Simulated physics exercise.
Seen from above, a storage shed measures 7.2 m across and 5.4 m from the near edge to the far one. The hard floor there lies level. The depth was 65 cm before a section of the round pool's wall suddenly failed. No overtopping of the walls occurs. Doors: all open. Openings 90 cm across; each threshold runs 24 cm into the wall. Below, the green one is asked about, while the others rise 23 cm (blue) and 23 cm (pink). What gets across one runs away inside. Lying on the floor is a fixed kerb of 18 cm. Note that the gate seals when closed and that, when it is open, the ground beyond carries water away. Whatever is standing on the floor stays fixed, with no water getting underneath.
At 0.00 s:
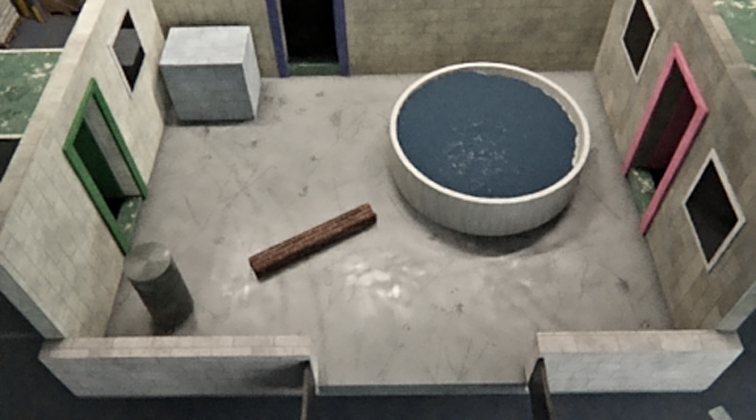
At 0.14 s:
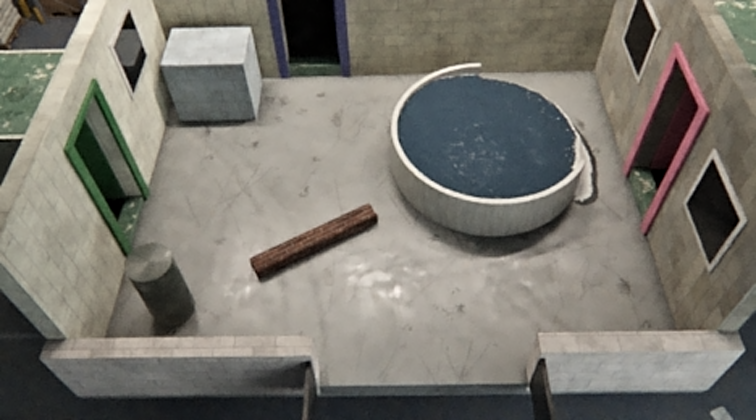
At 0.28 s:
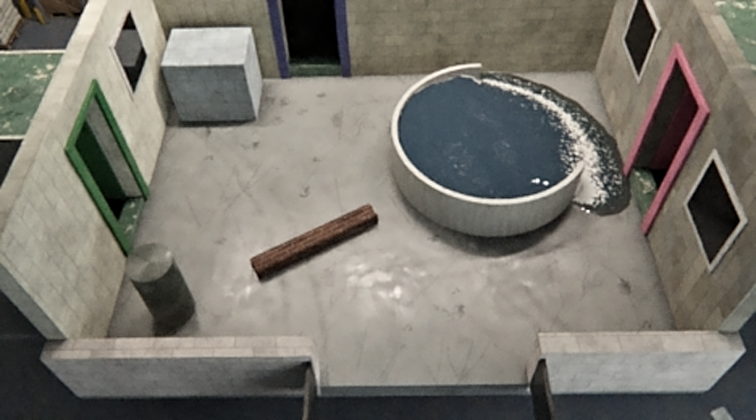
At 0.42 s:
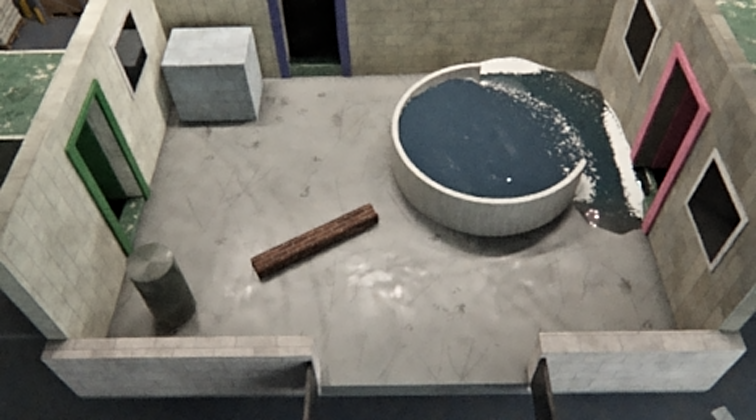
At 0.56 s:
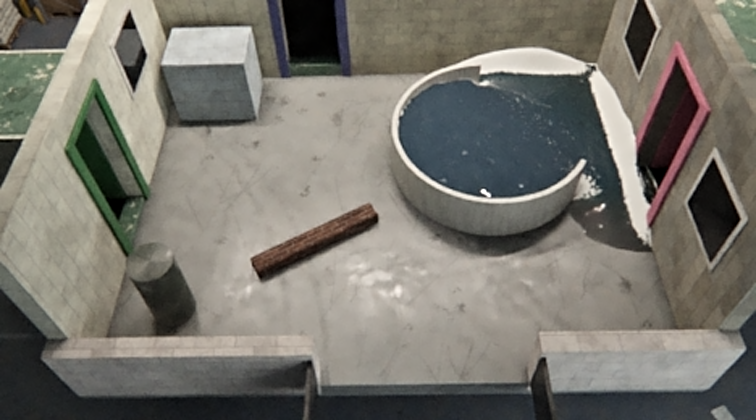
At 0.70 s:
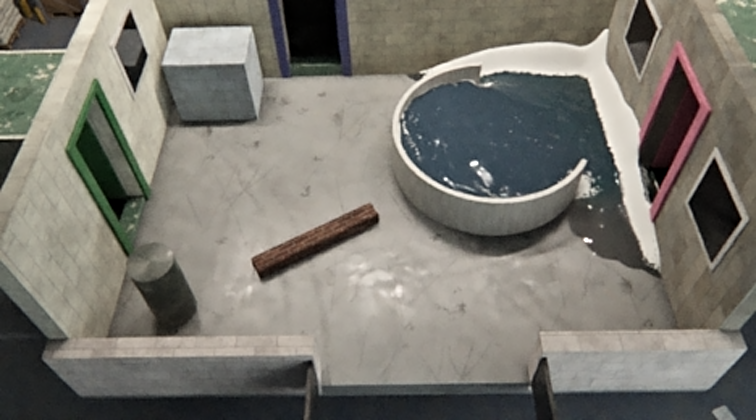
Round pool of dark water breaking open along its right side, water pouring out and spreading against the walls near a pink-framed doorway.
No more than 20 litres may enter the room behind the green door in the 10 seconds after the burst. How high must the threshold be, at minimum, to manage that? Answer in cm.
At least 8 cm.
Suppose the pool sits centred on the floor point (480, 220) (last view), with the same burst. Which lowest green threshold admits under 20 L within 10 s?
New minimum height: Approx. 13.5 cm.
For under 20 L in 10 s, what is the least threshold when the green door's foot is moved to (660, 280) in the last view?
It needs roughly 8.5 cm.
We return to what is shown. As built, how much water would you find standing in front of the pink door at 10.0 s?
Lab note: Depth approx. 9.5 cm.
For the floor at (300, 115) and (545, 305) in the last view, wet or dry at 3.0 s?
Spot one: Awash, spot two: Awash.
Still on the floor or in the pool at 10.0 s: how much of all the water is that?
Remaining share: Around 90 %.
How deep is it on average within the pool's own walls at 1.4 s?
Close to 36 cm deep on average.
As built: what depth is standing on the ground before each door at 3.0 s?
Door depths (cm): Blue = 7, green = 0, pink = 28.
After 1.4 s water covers 25 % of the floor, deepest (64 cm) near (602, 121); it has not reached the green door.
After 3.0 s water covers 45 % of the floor, deepest (35 cm) near (676, 361); it has not reached the green door.
After 10.0 s water covers 95 % of the floor, deepest (14 cm) near (147, 198); 13 cm at the green door, 6 litres in over its 10 cm threshold.
At the green door as built, the water arrived by 4.1 s and peaked near 14 cm at 8.8 s.
With a threshold of 6.5 cm, 34 litres would have come in within the 10 s; with 10.5 cm, 5 litres. So under 20 litres takes about 8 cm.
